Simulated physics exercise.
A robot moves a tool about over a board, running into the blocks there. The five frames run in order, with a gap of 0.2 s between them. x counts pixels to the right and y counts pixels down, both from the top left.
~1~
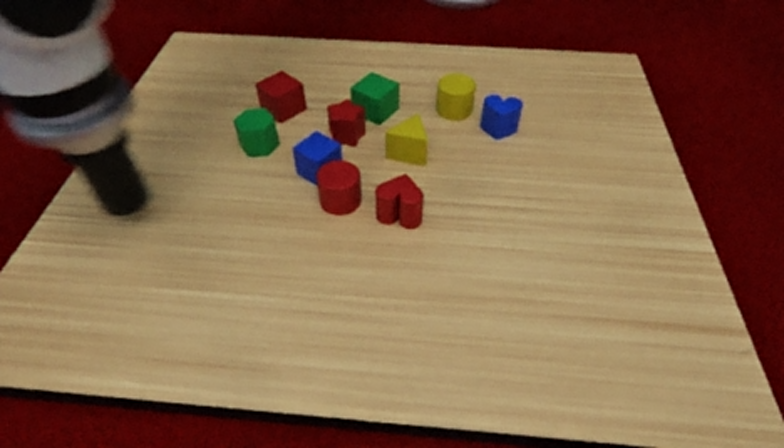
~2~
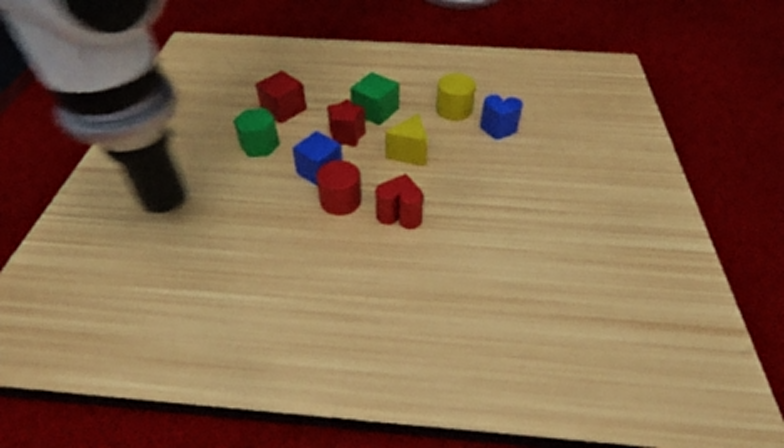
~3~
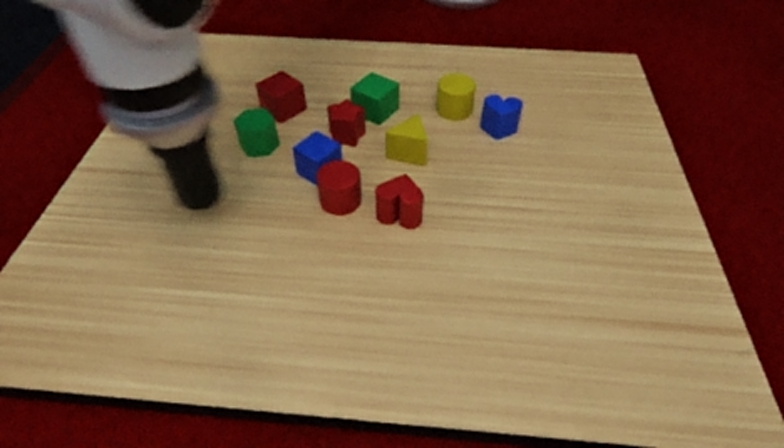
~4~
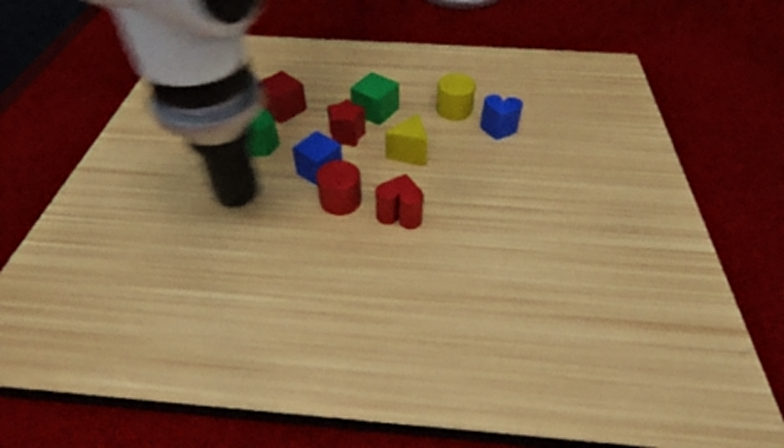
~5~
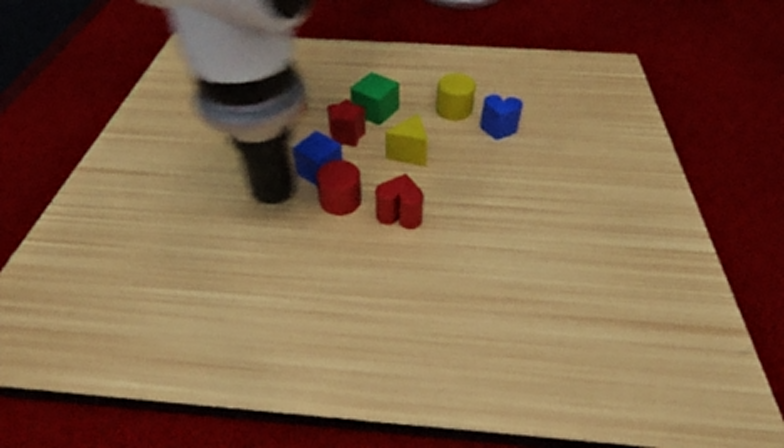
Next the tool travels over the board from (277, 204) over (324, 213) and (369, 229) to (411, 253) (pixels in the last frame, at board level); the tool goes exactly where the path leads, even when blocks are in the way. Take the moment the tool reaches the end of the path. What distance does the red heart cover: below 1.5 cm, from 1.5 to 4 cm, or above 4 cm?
Range: 1.5 to 4 cm.
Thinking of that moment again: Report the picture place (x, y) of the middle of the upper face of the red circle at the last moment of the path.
Put as a pixel place, it's (379, 169).
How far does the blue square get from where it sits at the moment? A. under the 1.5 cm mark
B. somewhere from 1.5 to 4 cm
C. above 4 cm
My pick is A.
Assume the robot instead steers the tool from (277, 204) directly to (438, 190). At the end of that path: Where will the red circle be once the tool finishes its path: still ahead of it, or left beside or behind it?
The tool should keep driving it forward.
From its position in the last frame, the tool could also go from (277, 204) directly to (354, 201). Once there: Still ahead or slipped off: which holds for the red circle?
Ahead to the end.
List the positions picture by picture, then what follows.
The first frame shows tip of the tool at (127, 201), middles of tops, blue square at (317, 145), red circle at (338, 174), red heart at (400, 189).
The second frame shows tool at (164, 198), nothing pushed.
The third frame shows tool at (201, 195), nothing pushed.
The fourth frame shows tool at (237, 192), nothing pushed.
The fifth frame shows tool at (274, 189), blue square at (317, 145), red circle at (338, 174), red heart at (400, 189).
The first path, step by step. One third of the way, tool at (323, 198); red circle at (363, 173).
Two thirds of the way, tool at (368, 214); red circle at (379, 169); red heart at (415, 191), turned 15° anticlockwise.
At the end, tool at (412, 239); blue square unmoved; red circle at (379, 169); red heart at (436, 195), turned 75° anticlockwise.
